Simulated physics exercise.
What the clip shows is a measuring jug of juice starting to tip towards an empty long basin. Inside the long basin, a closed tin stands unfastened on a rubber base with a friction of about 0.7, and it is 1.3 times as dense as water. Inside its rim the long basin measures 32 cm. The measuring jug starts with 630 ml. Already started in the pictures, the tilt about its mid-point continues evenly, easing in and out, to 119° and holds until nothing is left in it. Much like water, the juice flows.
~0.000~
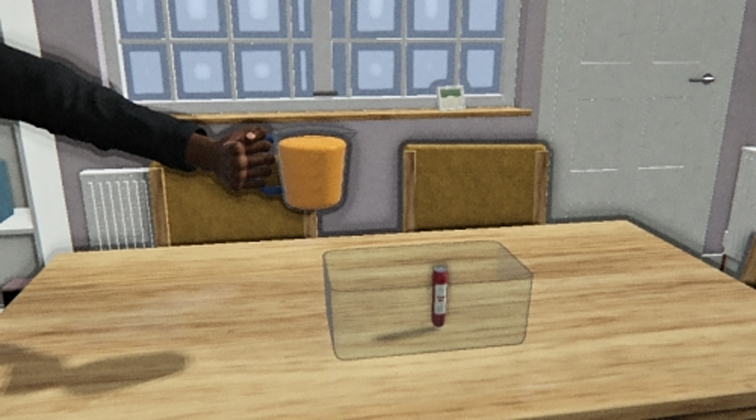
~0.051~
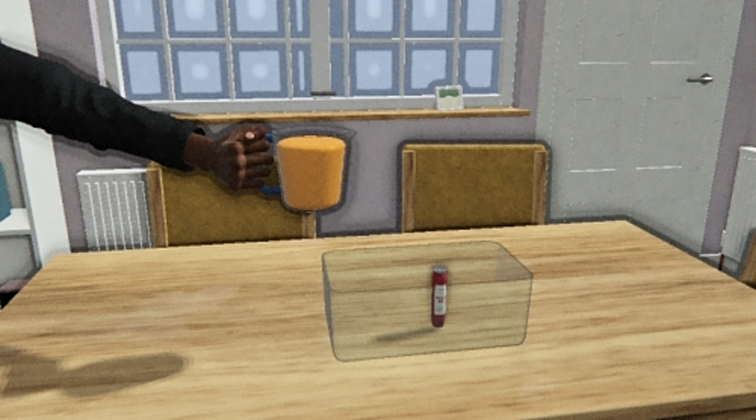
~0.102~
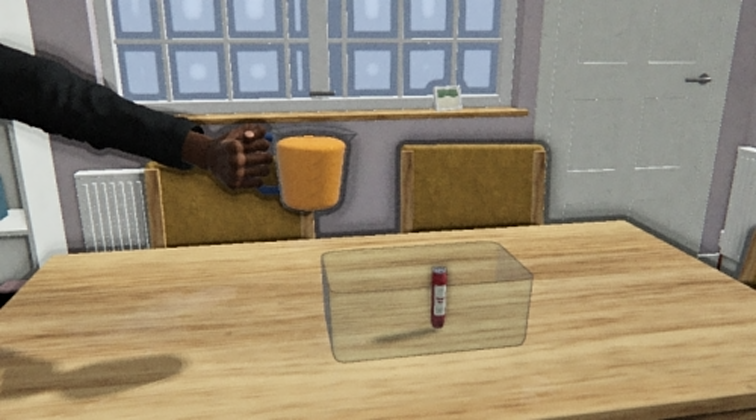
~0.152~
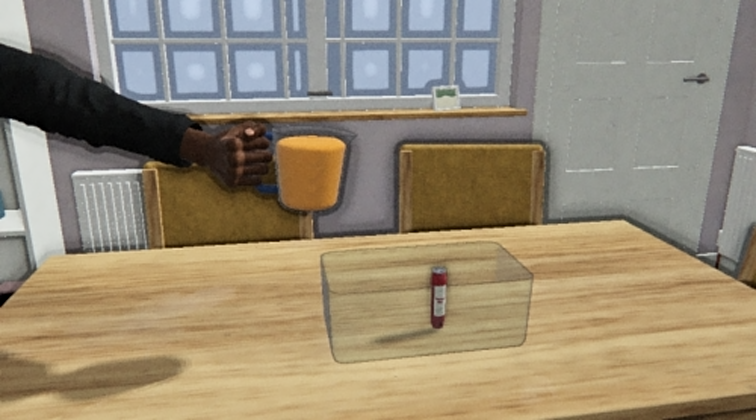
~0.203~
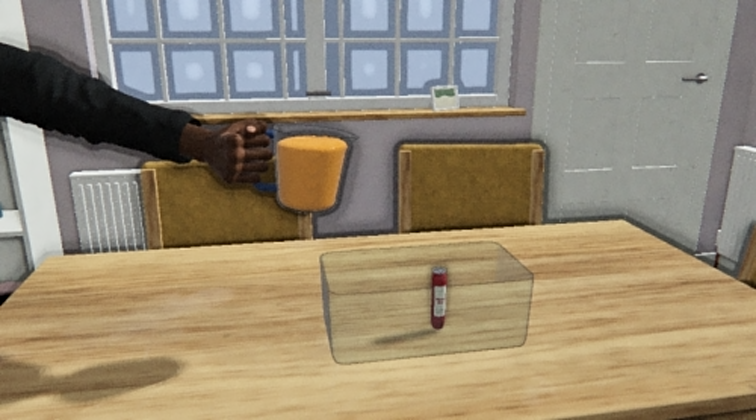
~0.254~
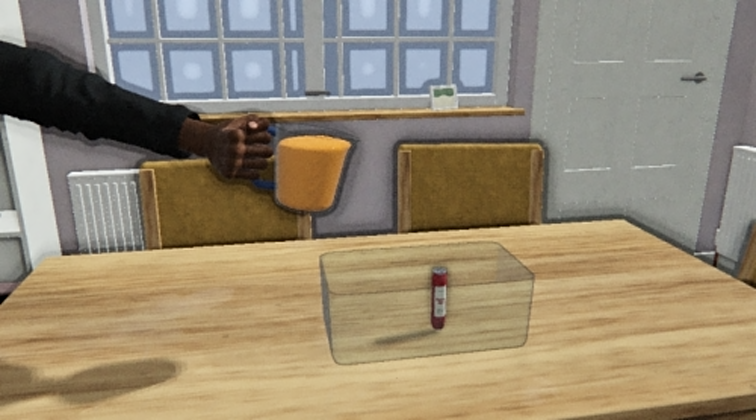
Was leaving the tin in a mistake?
No, it keeps its footing.
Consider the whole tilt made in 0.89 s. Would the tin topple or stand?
In that case the tin stays vertical.
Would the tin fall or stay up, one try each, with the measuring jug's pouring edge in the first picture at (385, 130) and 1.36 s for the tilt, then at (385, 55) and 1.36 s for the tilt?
In the first try it comes down; in the second it comes down.
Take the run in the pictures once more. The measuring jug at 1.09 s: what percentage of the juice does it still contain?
About 10 per cent.
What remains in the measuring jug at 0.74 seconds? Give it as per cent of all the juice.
Close to 72 percent of the liquid remains at that time.
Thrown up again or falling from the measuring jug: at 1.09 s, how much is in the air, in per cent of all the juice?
Around 16 per cent of the liquid is in flight.
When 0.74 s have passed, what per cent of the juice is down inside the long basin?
Roughly 8 percent of it.
By 0.74 s the tilt is 67° and 72 per cent is still to pour; the tin stands where it began.
By 1.09 s the tilt is 108° and 11 per cent is still to pour; the tin stands where it began.
By 1.46 s the tilt is 119° and 0 per cent is still to pour; the tin stands where it began.
By 1.86 s the tilt is 119° and 0 per cent is still to pour; the tin stands where it began.
At rest the tin stands where it began.
